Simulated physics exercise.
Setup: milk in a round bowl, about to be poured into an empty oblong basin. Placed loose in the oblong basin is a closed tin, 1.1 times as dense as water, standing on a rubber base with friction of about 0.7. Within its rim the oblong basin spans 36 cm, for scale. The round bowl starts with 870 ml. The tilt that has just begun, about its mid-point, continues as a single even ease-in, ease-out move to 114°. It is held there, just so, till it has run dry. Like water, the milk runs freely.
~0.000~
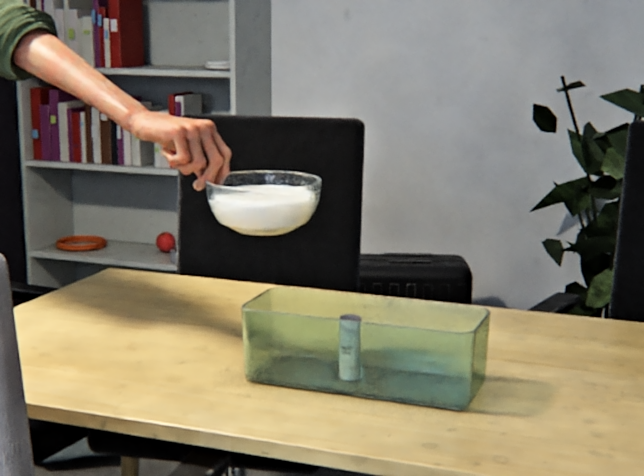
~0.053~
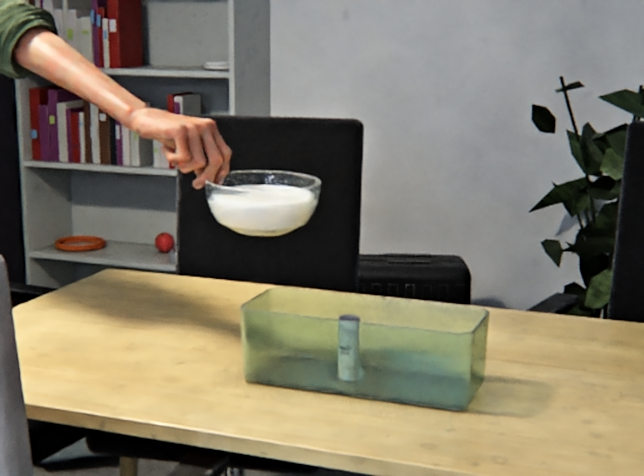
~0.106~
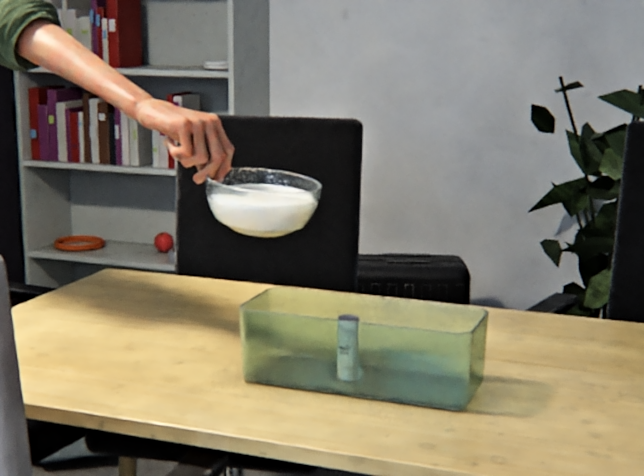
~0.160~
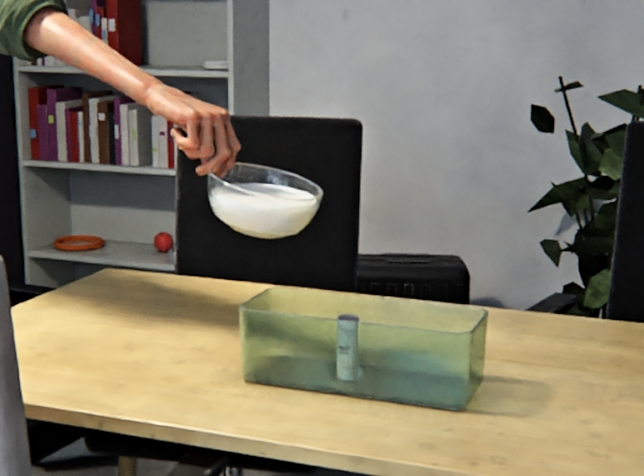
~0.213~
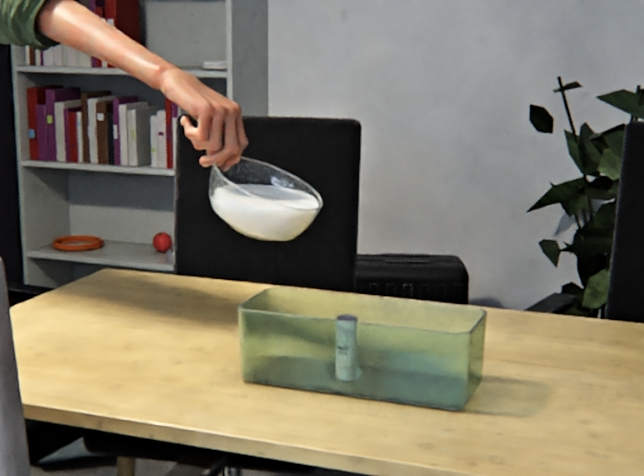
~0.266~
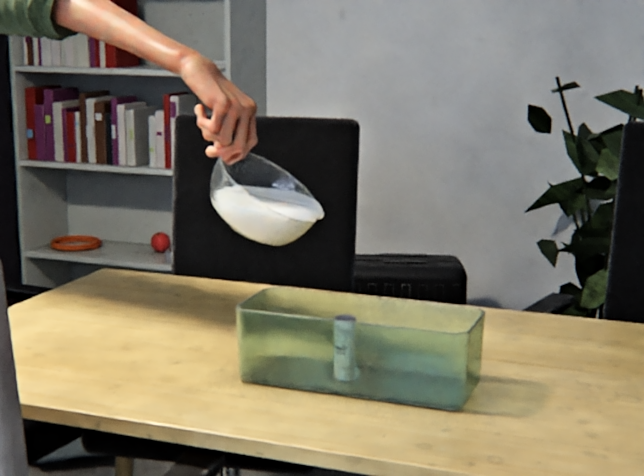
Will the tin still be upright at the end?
No.
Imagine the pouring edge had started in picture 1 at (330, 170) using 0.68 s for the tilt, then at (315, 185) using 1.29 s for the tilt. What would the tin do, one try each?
First it stays on its base; then it stays on its base.
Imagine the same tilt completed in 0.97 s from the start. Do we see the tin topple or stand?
In that case the tin does not tip.
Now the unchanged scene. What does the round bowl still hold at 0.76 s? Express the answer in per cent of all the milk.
0 %.
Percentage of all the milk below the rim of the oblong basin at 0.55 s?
52 %, roughly.
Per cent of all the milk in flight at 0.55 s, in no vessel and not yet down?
Near 38 per cent at that moment.
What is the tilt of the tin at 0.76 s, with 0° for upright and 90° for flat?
It sits at roughly 20°.
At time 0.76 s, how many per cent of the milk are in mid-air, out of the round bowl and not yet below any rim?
In-air share: About 4 %.
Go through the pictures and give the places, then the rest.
It leans 0°; its right rim is at (317, 185); the milk meets the walls at (217, 191) and (315, 197); the oblong basin's rim runs from (257, 298) to (482, 322); the tin's top is at (350, 320), in the first picture.
It leans 2°; its right rim is at (316, 187); the milk meets the walls at (216, 191) and (314, 199), in the second picture.
It leans 6°; its right rim is at (317, 191); the milk meets the walls at (216, 189) and (315, 201), in the third picture.
It leans 13°; its right rim is at (318, 199); the milk meets the walls at (218, 187) and (316, 203), in the fourth picture.
It leans 23°; its right rim is at (317, 209); the milk meets the walls at (219, 187) and (318, 204), in the fifth picture.
It leans 34°; its right rim is at (314, 221); the milk meets the walls at (221, 189) and (310, 211); 5 per cent is over the edge, in the sixth picture.
After 0.55 s the tilt is 99° and 10 per cent is still to pour; the tin stands where it began.
After 0.76 s the tilt is 114° and 0 per cent is still to pour; the tin leans 20°.
After 0.98 s the tilt is 114° and 0 per cent is still to pour; the tin lies on its side.
After 1.22 s the tilt is 114° and 0 per cent is still to pour; the tin lies on its side.
In the end the tin lies on its side.
